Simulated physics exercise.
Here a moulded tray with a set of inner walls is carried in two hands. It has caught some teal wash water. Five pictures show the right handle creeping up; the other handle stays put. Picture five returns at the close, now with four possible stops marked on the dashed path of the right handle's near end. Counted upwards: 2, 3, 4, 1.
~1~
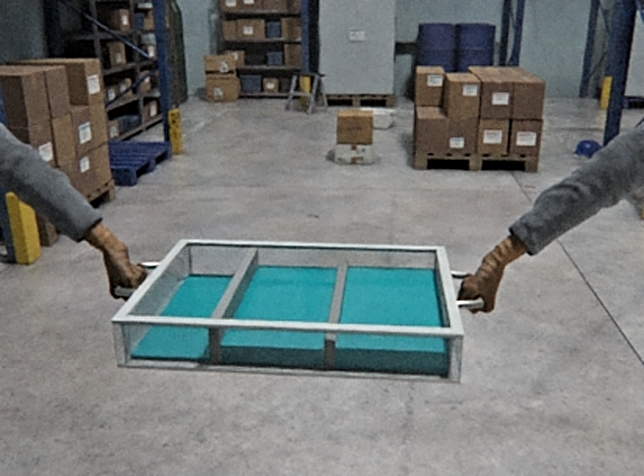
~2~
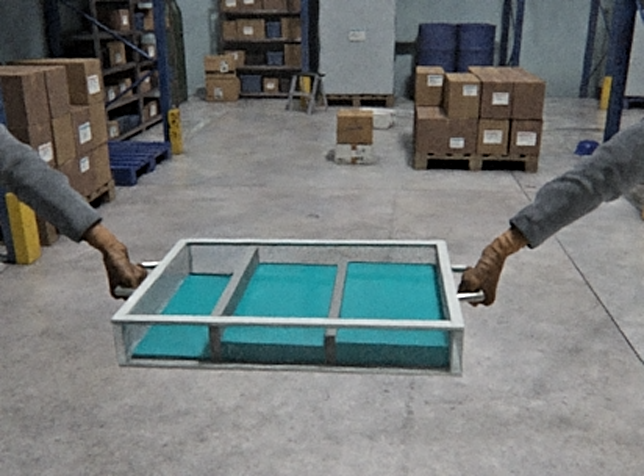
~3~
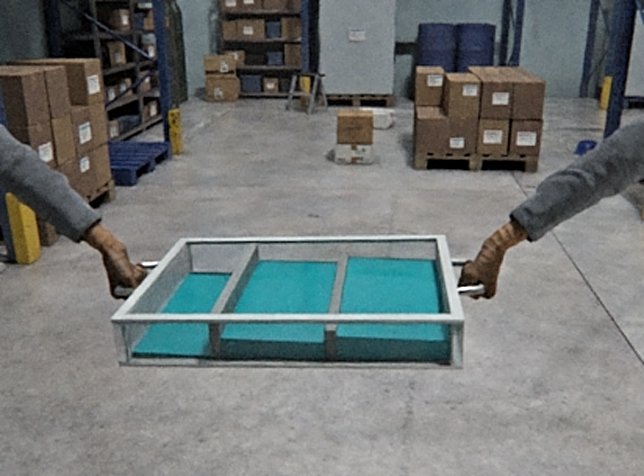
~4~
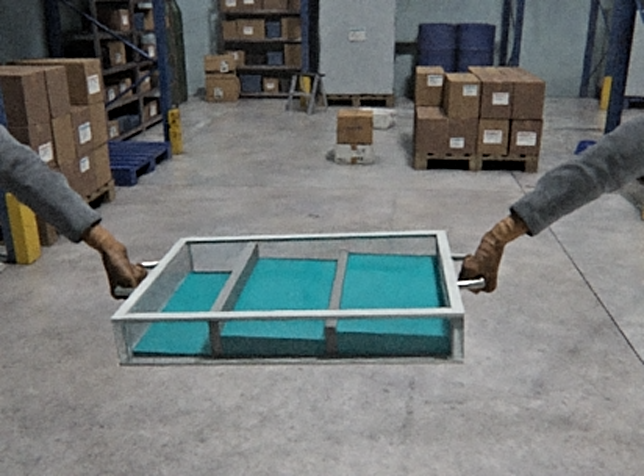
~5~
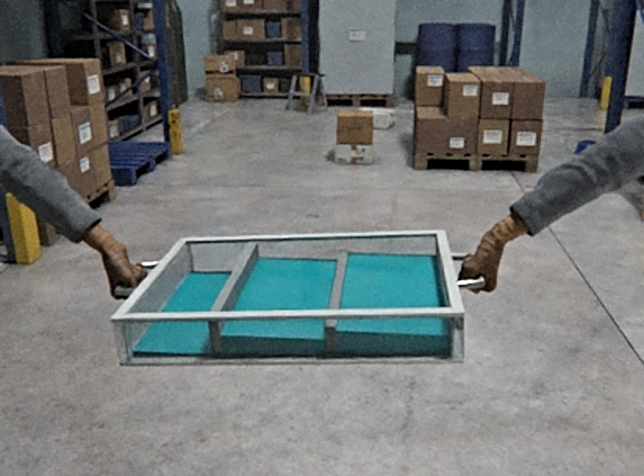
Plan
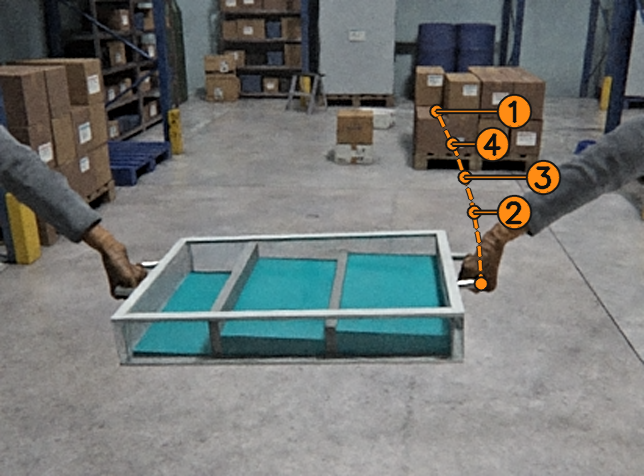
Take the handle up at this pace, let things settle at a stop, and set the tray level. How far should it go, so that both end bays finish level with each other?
Best: 3.
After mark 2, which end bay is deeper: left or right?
The right one.
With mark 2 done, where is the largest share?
It is the middle one.
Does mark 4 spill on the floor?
No, all stays in.
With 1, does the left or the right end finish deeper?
The left end bay.
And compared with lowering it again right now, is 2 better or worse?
Better.
On the marked copy, 1 at (436, 111); 2 at (474, 212); 3 at (465, 177); 4 at (452, 144).
With 1, the left end bay stands much deeper than the other; about 10 % goes over the rim.
With 2, the right end bay stands much deeper than the other; nothing spills.
With 3, the two end bays stand about equally deep; nothing spills.
With 4, the left end bay stands much deeper than the other; nothing spills.
